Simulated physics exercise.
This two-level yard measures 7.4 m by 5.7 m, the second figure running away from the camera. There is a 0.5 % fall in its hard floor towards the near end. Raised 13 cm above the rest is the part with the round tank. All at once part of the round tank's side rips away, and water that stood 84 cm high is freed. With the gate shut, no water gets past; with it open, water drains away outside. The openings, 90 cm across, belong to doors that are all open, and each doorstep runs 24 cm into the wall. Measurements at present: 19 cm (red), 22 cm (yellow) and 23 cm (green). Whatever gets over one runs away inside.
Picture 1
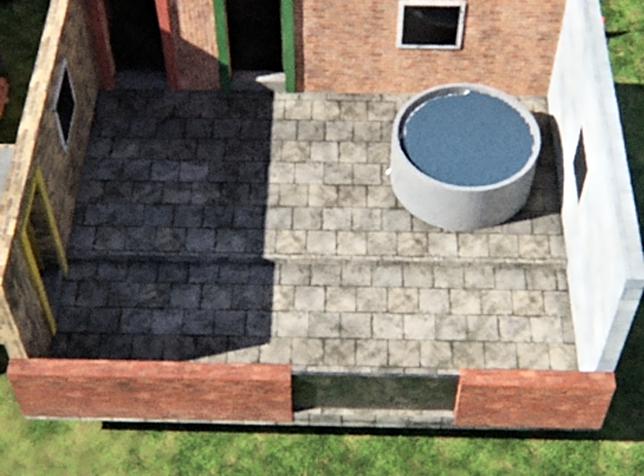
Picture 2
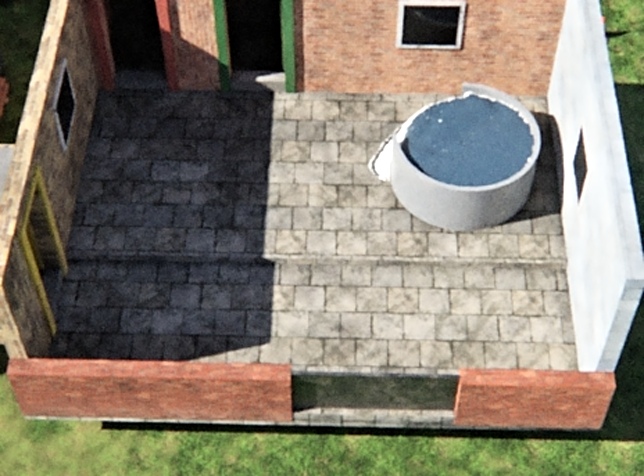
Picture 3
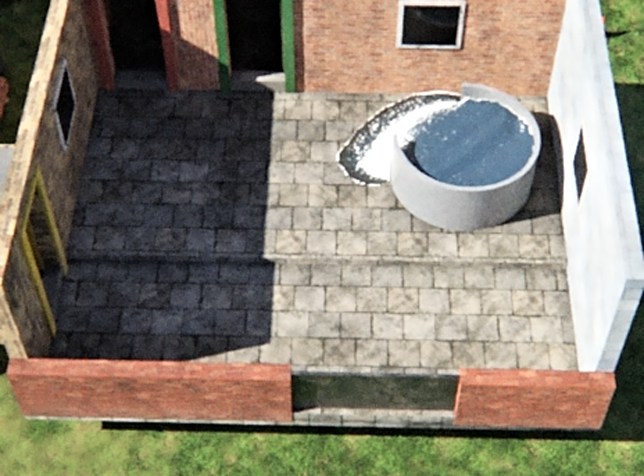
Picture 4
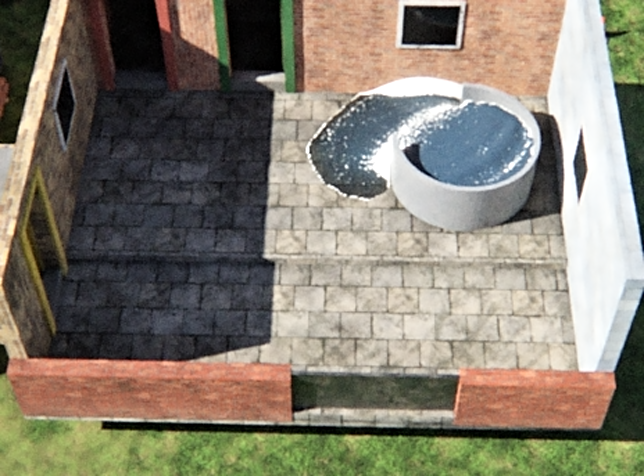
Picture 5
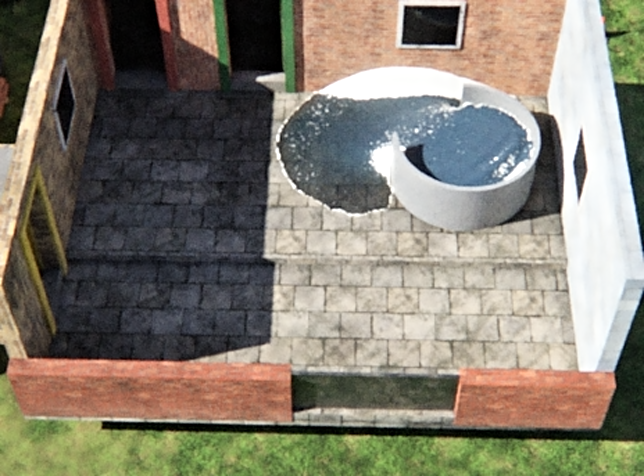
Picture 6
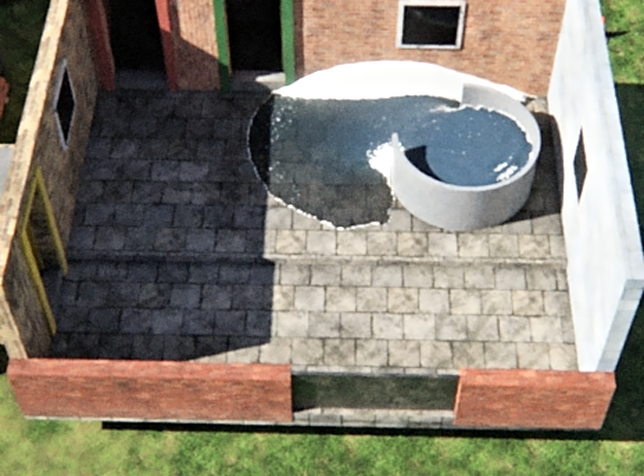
Water pours from the broken far side of a round tank and spreads left across paving.
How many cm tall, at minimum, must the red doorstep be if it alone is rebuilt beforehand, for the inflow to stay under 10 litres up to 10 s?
Around 26 cm at the least.
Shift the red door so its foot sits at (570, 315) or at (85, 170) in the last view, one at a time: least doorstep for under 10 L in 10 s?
Minimums: About 17 cm and 30 cm.
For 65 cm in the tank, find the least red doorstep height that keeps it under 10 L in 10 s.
The step would need to be some 18 cm high.
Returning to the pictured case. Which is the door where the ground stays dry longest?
That's the yellow door, which comes last.
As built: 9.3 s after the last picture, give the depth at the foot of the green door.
It works out to about 4.5 centimetres deep.
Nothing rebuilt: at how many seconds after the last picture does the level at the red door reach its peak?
It peaks around 3.0 s.
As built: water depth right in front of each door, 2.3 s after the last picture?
Red door 17 cm, yellow door 7 cm, green door 11 cm.
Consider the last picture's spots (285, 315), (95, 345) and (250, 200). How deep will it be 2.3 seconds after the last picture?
That's 0, 2 and 3 cm, in the order given.
Then, 0.7 s after the last picture water covers 30 % of the floor, deepest (50 cm) near (416, 98); 9 cm at the red door, 0 litres in over its 19 cm doorstep.
Then, 2.3 s after the last picture water covers 50 % of the floor, deepest (34 cm) near (95, 109); 17 cm at the red door, 11 litres in over its 19 cm doorstep.
Then, 9.3 s after the last picture water covers 95 % of the floor, deepest (22 cm) near (477, 401); 5 cm at the red door, 30 litres in over its 19 cm doorstep.
At the red door as built, the water peaked near 23 cm, 3.1 s after the last picture.
Run again over the same 10 s with other heights there, 15 litres in over 23.5 cm, 2 litres over 32 cm. The limit of 10 litres is kept from about 26 cm up.
